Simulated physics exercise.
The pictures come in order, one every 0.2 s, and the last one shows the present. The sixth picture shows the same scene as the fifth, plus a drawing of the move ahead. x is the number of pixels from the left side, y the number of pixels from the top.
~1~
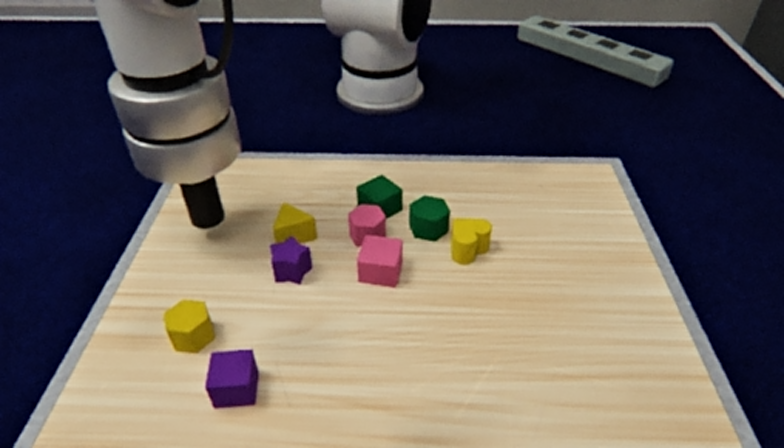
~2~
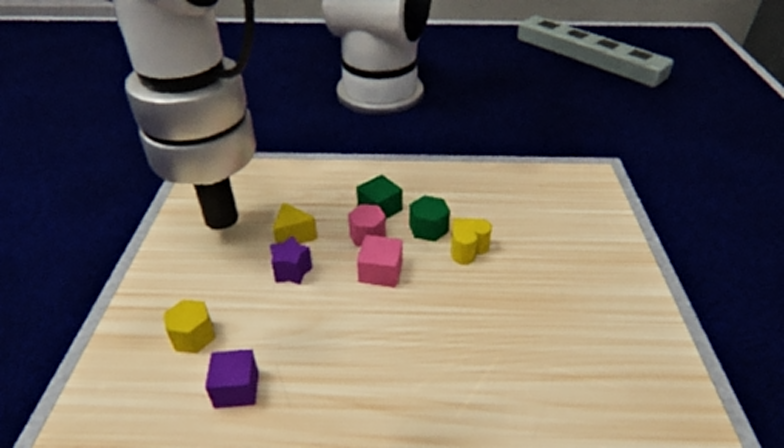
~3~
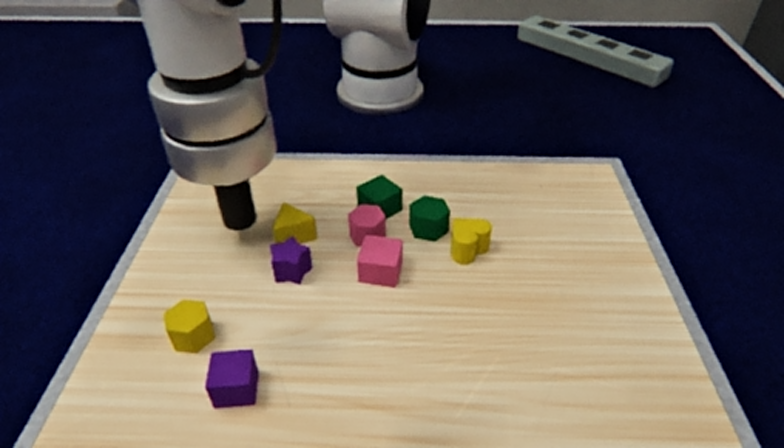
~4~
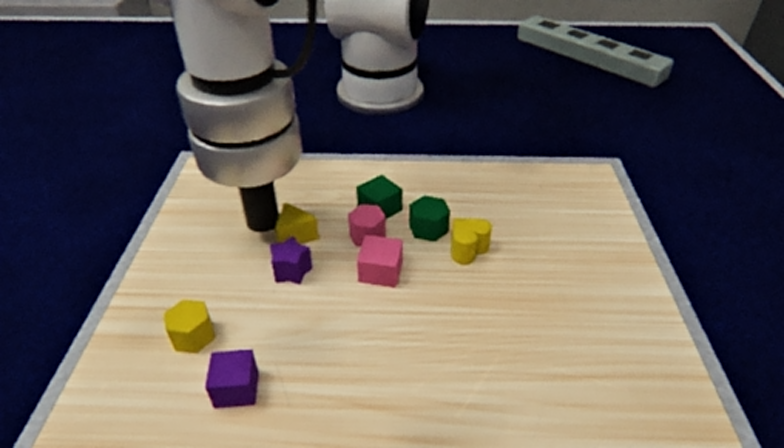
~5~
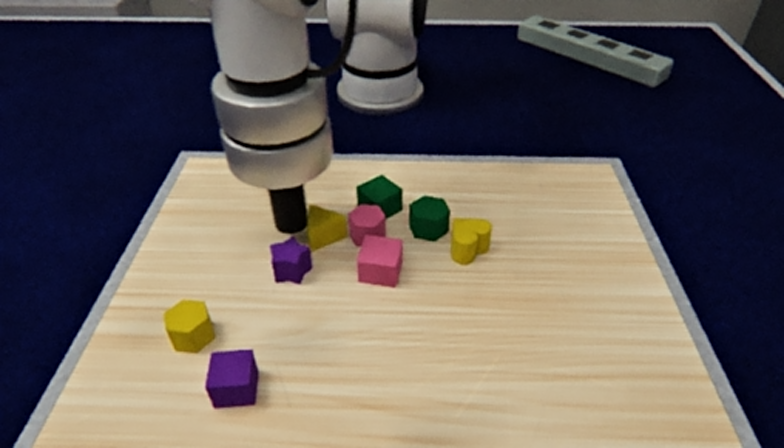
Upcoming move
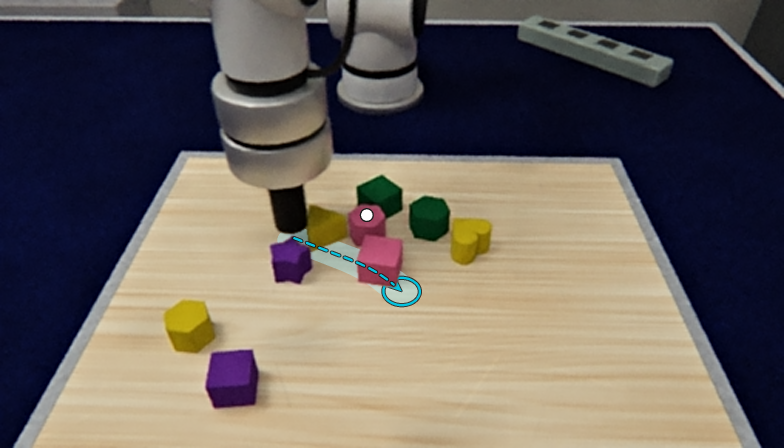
A robot arm with a black stick moved right across a wooden board scattered with colorful blocks, reached the yellow triangular block, and pushed it a short way right toward the pink ones.
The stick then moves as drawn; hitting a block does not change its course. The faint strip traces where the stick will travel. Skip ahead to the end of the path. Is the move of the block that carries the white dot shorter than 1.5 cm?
No, it doesn't check out.
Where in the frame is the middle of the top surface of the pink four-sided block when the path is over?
It is going to be at (441, 277).
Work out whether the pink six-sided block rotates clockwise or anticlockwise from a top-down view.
Viewed from above: Clockwise.
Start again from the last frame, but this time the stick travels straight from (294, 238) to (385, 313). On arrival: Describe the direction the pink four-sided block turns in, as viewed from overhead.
The pink four-sided block rotates counterclockwise.
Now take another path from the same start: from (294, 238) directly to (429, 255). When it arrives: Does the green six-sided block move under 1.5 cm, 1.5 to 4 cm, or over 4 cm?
It goes a little way, 1.5 to 4 cm.
The drawn path runs from (294, 238) over (349, 259) to (402, 291); the dot is on the pink six-sided block.
The first path, step by step. One third of the way, stick at (330, 238); yellow triangular block at (355, 218), turned 45° anticlockwise; pink six-sided block at (389, 212), turned 30° clockwise.
Two thirds of the way, stick at (368, 253); yellow triangular block at (358, 218), turned 55° anticlockwise; pink six-sided block at (390, 211), turned 35° clockwise; pink four-sided block at (402, 259).
At the end, stick at (402, 276); purple star block not moved; yellow triangular block at (358, 218), turned 55° anticlockwise; pink six-sided block at (390, 211), turned 35° clockwise; pink four-sided block at (441, 277).
